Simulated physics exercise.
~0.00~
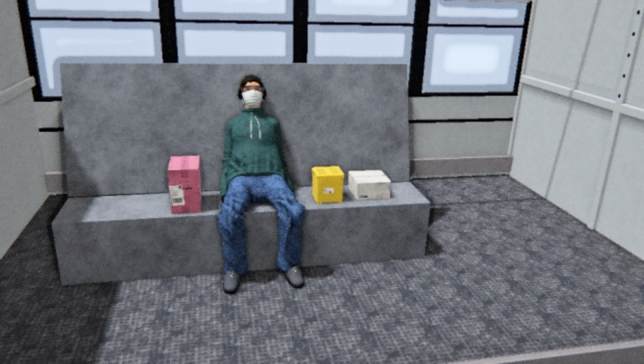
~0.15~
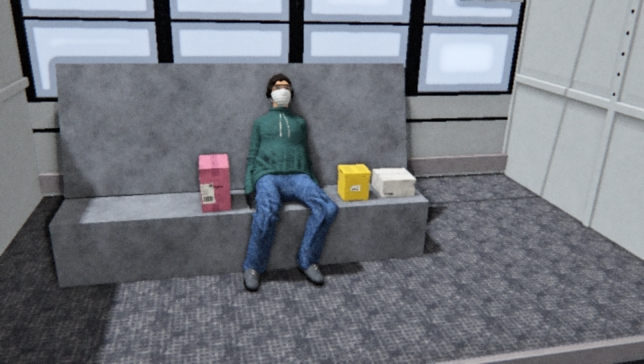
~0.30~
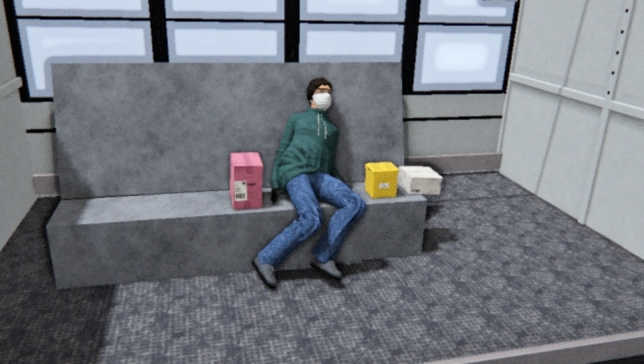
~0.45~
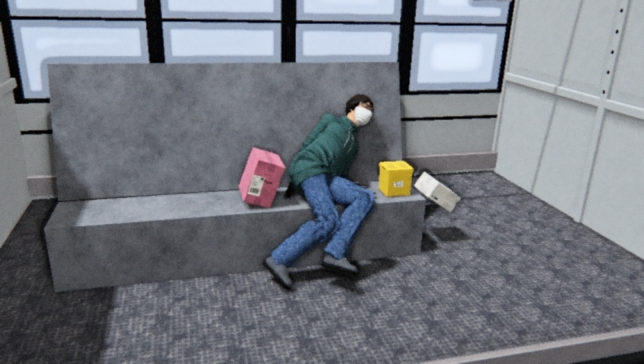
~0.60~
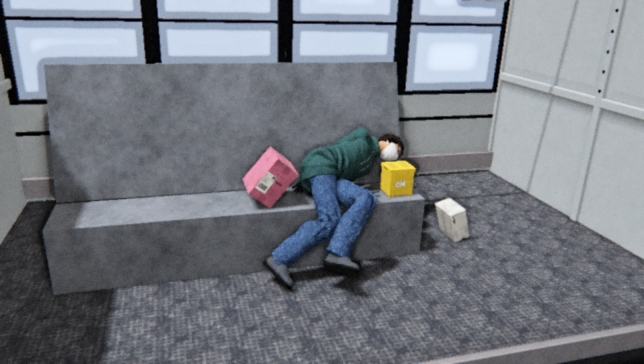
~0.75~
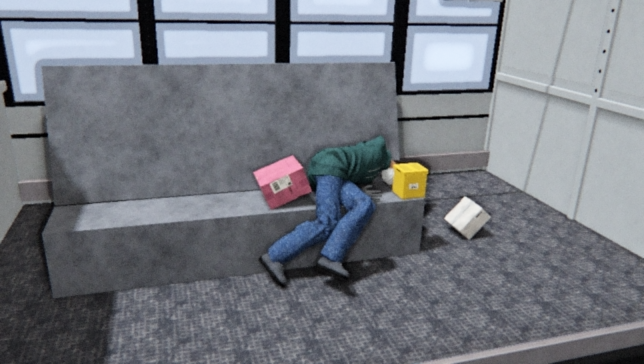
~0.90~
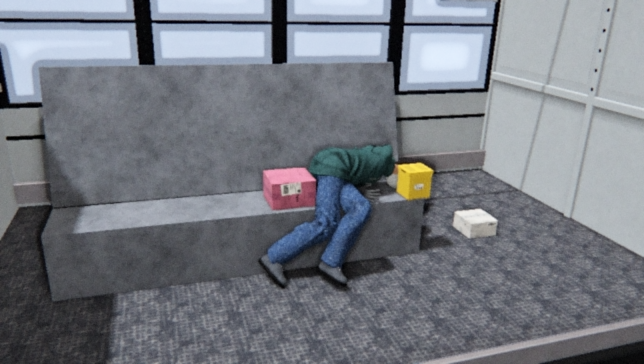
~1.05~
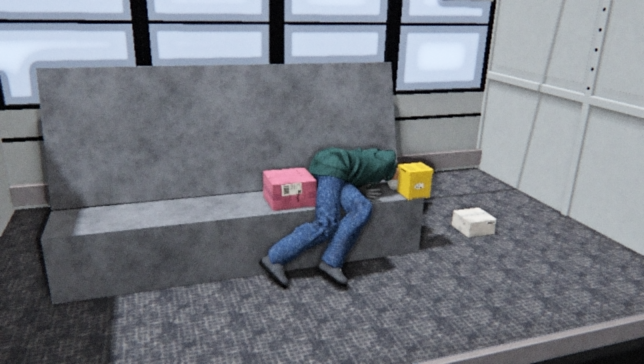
Inside a metro car with pale walls and windows behind, a long grey side bench is seen from the front and slightly above, the view drifting slightly sideways. A masked, dark-haired passenger in a green hoodie and jeans sits between an upright pink pack on the left and a yellow tub and white carton on the right. All slide right along the seat. The passenger topples sideways toward the tub as the pack tips over and the carton tumbles off the bench end. Finally the passenger lies slumped, hips still on the seat, between pack and tub, the carton resting on the floor.
